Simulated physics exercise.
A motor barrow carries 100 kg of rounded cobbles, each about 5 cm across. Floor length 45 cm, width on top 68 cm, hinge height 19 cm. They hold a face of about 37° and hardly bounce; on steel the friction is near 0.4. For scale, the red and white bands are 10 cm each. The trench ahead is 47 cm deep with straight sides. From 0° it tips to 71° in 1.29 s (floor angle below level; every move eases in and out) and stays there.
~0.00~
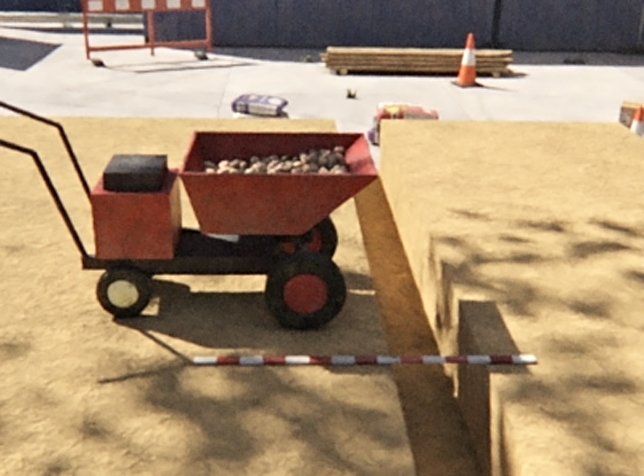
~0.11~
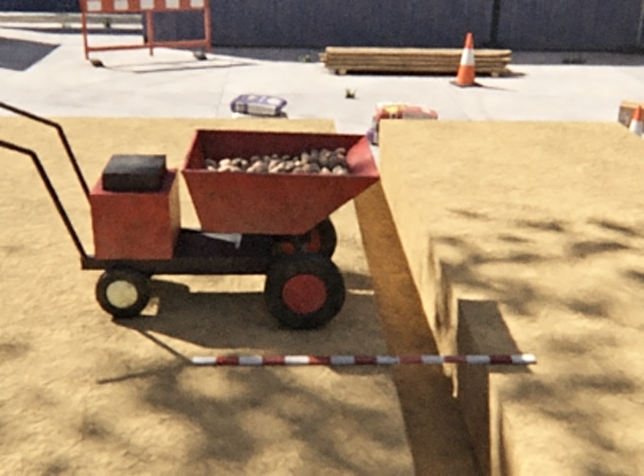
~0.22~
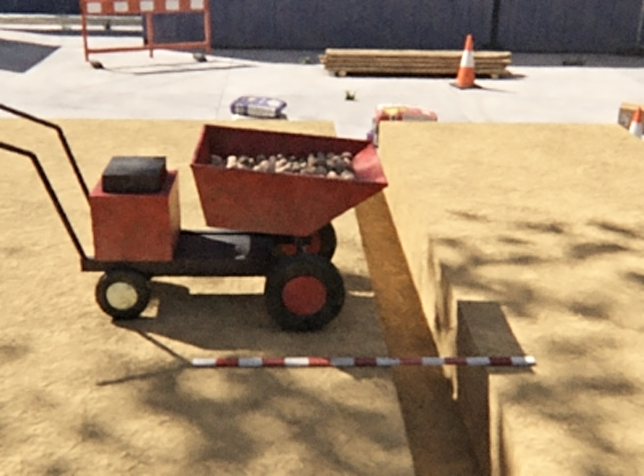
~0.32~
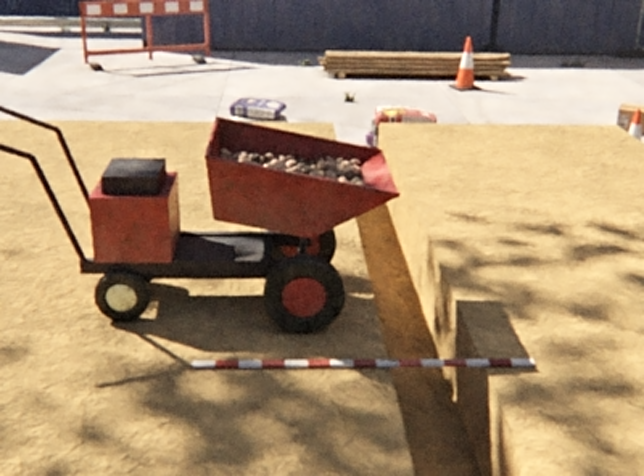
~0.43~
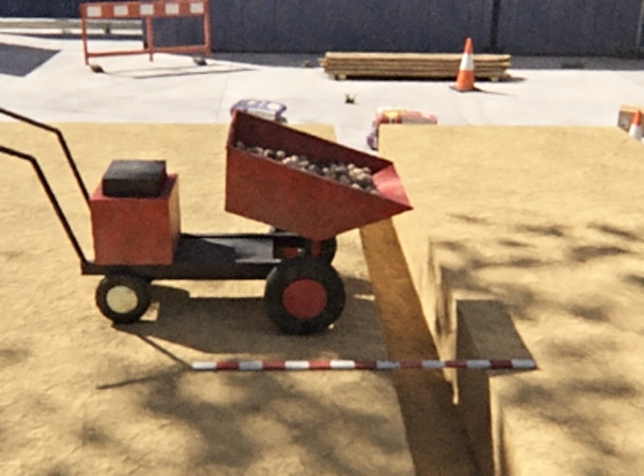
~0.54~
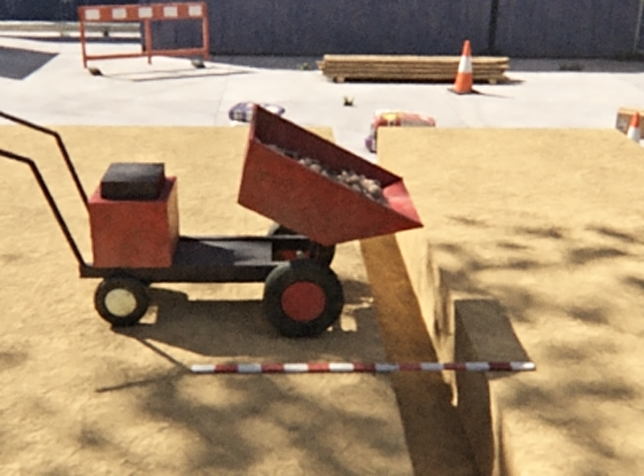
A red motor barrow loaded with rounded cobbles tilting its skip steadily forward and down toward a narrow trench in sandy ground.
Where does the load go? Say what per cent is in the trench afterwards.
About 56 per cent.
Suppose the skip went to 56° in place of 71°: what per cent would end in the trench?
It would be near 60 per cent.
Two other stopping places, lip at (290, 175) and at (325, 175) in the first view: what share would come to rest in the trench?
Near 85 per cent from the first place, 100 from the second.
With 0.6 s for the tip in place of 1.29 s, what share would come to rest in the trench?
Then about 40 per cent.
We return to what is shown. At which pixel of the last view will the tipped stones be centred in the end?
Near (445, 364).
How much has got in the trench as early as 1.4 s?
Some 25 per cent.
After 1.0 s the floor is at 60°; 100 % in the skip; the foremost stones are at (429, 258).
After 1.4 s the floor is at 71°; 51 % in the skip, 24 % in the trench, 24 % past the trench; the foremost stones are at (519, 299).
After 1.7 s the floor is at 71°; 8 % in the skip, 48 % in the trench, 45 % past the trench; the foremost stones are at (593, 295).
After 3.7 s the floor is at 71°; 0 % in the skip, 56 % in the trench, 44 % past the trench; the foremost stones are at (637, 293).
